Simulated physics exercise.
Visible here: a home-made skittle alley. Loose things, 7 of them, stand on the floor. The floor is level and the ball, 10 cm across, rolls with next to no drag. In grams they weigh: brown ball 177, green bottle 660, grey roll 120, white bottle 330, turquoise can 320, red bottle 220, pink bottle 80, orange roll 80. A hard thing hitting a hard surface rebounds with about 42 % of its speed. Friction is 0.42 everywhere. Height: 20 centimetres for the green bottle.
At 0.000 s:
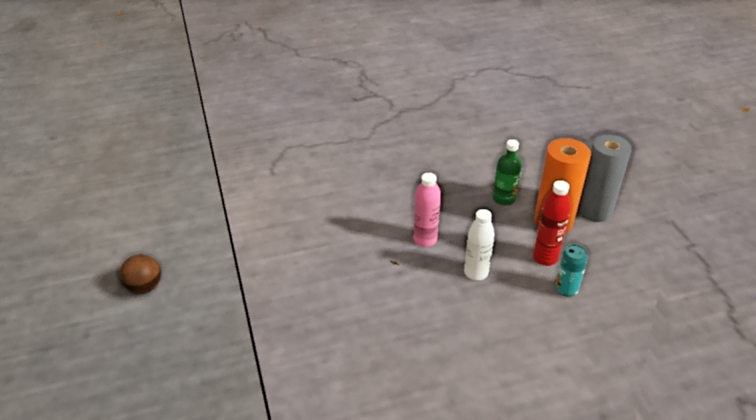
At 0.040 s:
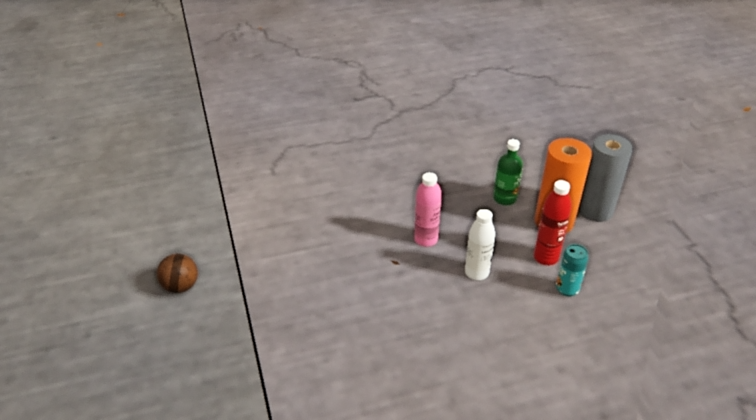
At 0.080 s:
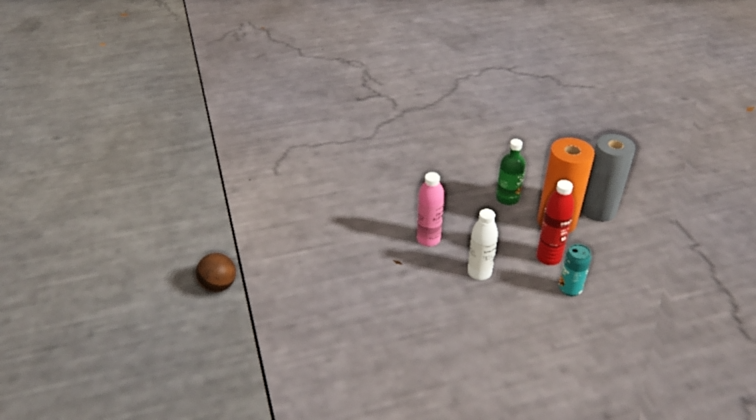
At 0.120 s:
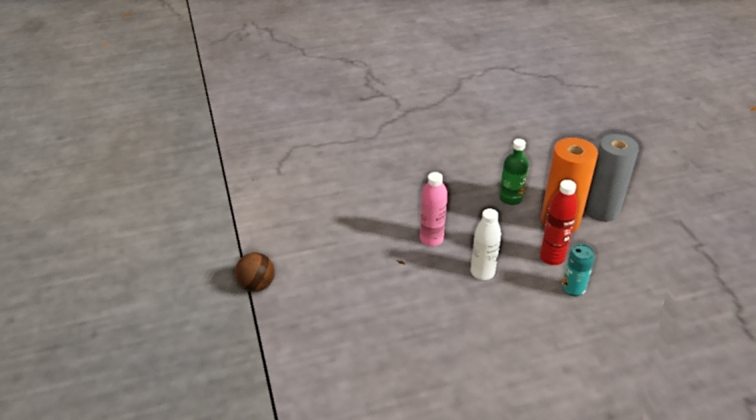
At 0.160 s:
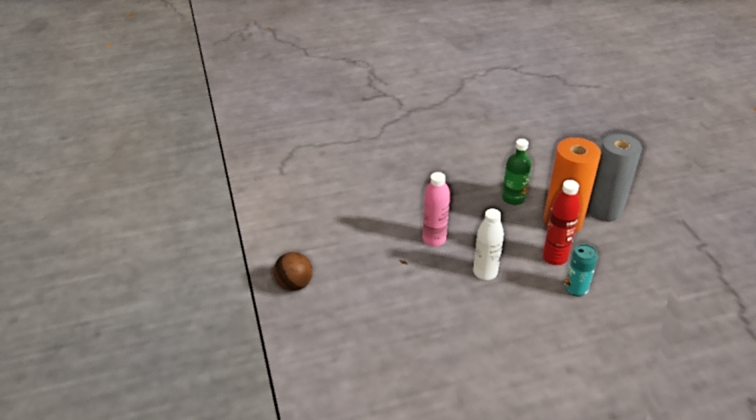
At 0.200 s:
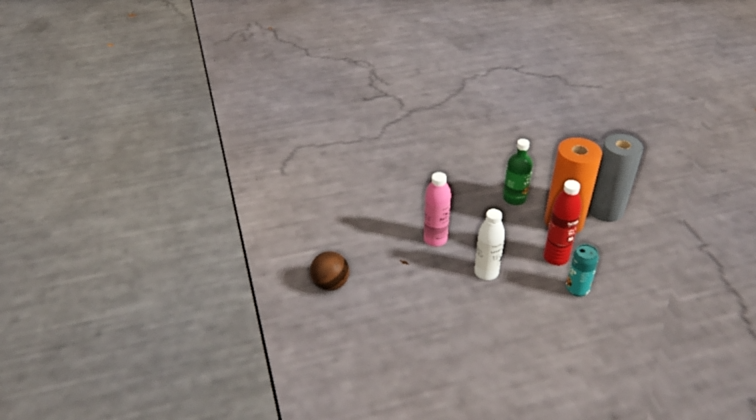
A brown ball rolls right across the grey floor, crossing a dark line near standing bottles.
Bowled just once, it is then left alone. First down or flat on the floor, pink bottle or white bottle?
It is the latter of the two.
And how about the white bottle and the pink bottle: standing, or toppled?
Here's how it ends: The white bottle comes down, and the pink bottle never goes down.
After 0.90 s, 127 cm rolled; brown ball near (665, 398); white bottle on its side near (532, 227); red bottle leaning 4°; orange roll slid 5 cm.
After 2.00 s, 232 cm rolled; white bottle on its side near (521, 220); orange roll slid 5 cm; red bottle slid 2 cm.
By the end (3.1 s), tipped over on the floor, white bottle; the other 6 in place, give or take 8 cm. Seen from the same camera at the end, pink bottle near (437, 209), white bottle near (520, 219). Pink bottle was never lost; white bottle went at 0.56 s.
